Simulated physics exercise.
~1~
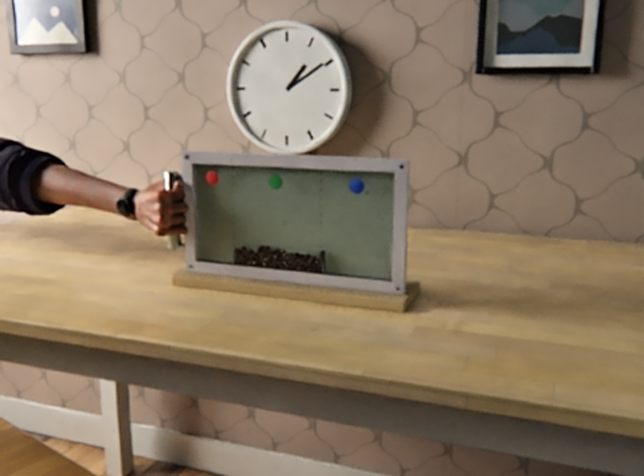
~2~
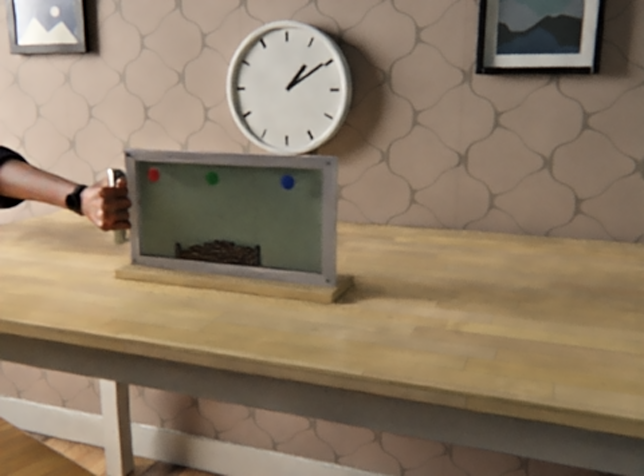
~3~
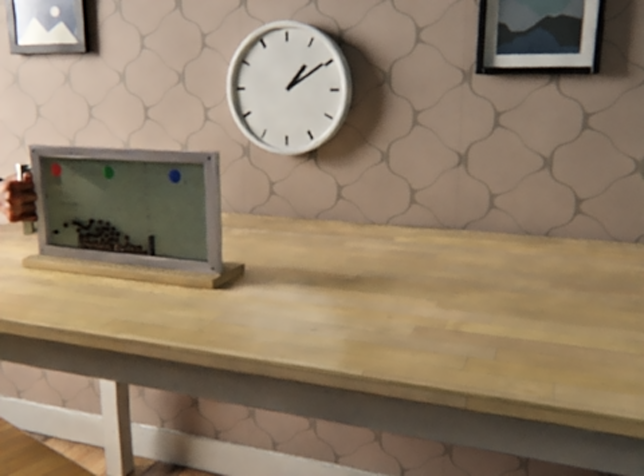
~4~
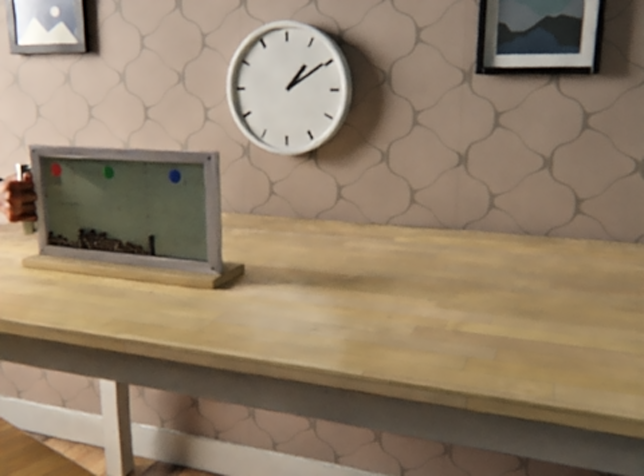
A long pale wooden table stands against a patterned pinkish wall, seen from a still viewpoint slightly above, with a white round clock and framed artwork behind. On it is an upright grey-framed case on a wooden base, with red, green and blue dots from left to right and dark beads heaped low inside. A hand at its left side moves the closed case leftward along the table. The case stops near the left end, its beads in an uneven pile. They then settle lower and spread out, mostly below the green dot, with some toward the red side.
